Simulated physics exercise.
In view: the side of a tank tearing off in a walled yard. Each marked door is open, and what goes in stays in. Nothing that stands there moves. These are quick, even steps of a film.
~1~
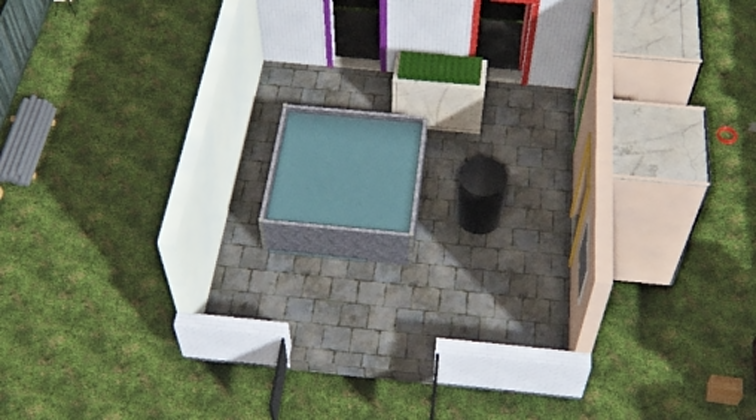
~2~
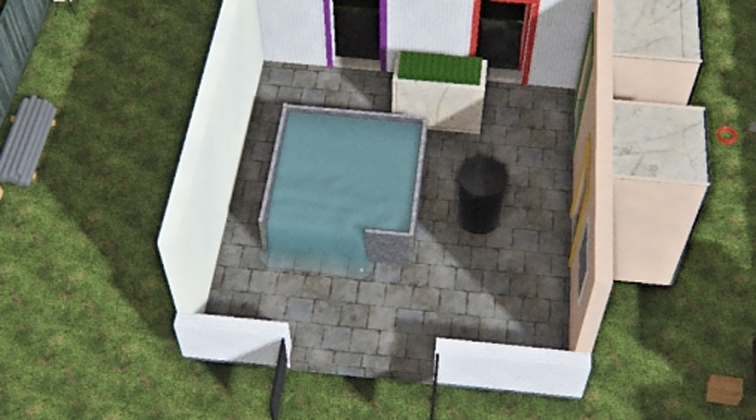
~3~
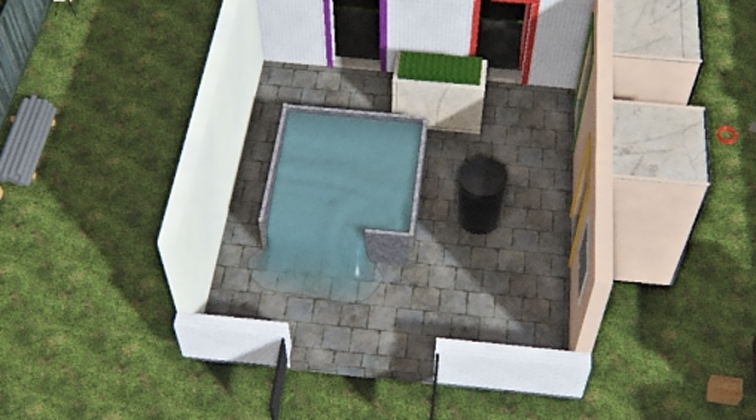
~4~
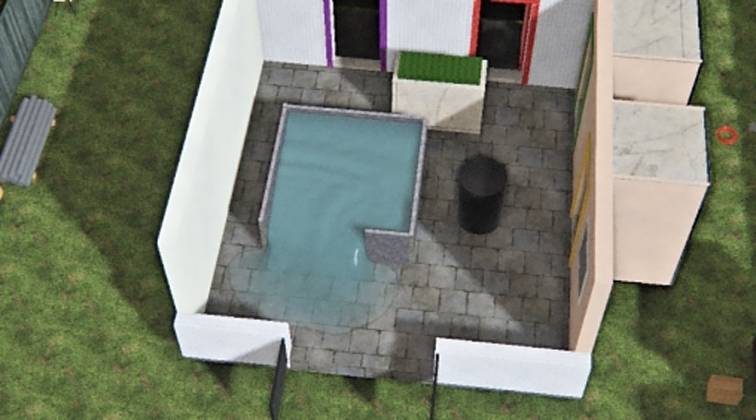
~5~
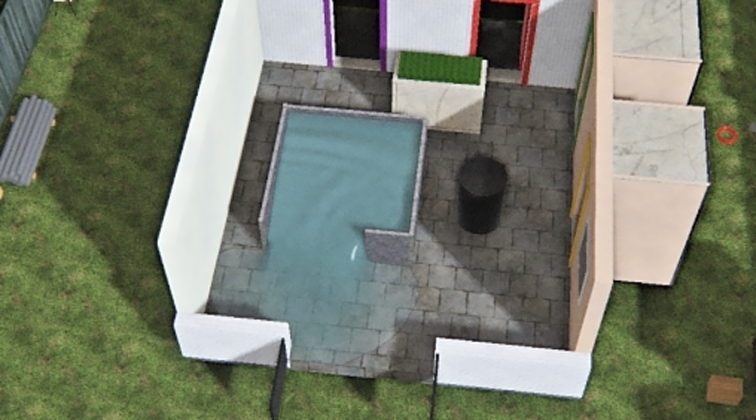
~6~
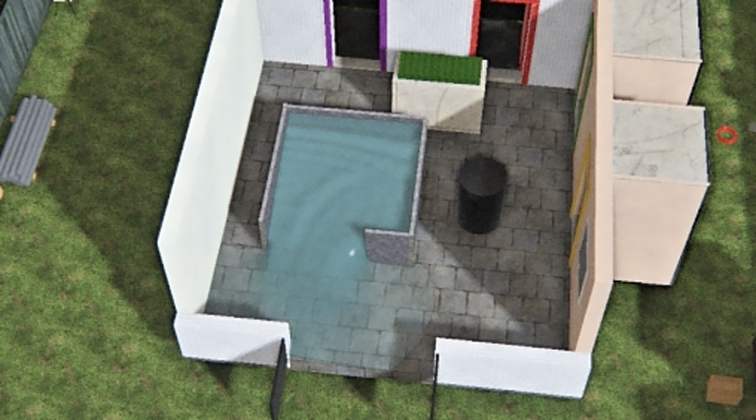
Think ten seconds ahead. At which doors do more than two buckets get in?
One by one: The purple door floods; the red door holds within the limit; the green door holds within the limit; the yellow door holds within the limit.
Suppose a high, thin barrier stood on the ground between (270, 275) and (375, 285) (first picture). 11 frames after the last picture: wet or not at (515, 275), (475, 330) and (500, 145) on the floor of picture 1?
In turn: Awash, awash, free of water.
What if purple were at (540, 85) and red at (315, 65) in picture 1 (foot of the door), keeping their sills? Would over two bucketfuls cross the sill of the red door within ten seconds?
In short: The red one floods.
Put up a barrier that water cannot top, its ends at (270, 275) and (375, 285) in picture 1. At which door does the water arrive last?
It is the door marked red.
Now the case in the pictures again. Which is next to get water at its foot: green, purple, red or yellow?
First comes the purple-painted one.
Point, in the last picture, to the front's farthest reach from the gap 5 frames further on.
Near (492, 367).
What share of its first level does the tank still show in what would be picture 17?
I make it 50 per cent.
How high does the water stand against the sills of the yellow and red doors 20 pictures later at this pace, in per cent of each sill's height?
About 0 and 0 per cent.
A moment on, water covers 20 % of the floor; the purple door not reached, the red door not reached, the green door not reached, the yellow door not reached.
Next, water covers 25 % of the floor; the purple door not reached, the red door not reached, the green door not reached, the yellow door not reached.
Then, water covers 35 % of the floor; the purple door not reached, the red door not reached, the green door not reached, the yellow door not reached.
Later, water covers 65 % of the floor; the purple door under two buckets in, the red door wet at the sill, nothing in, the green door not reached, the yellow door wet at the sill, nothing in.
In the end, water covers 90 % of the floor; the purple door over two buckets in, the red door wet at the sill, nothing in, the green door wet at the sill, nothing in, the yellow door wet at the sill, nothing in.
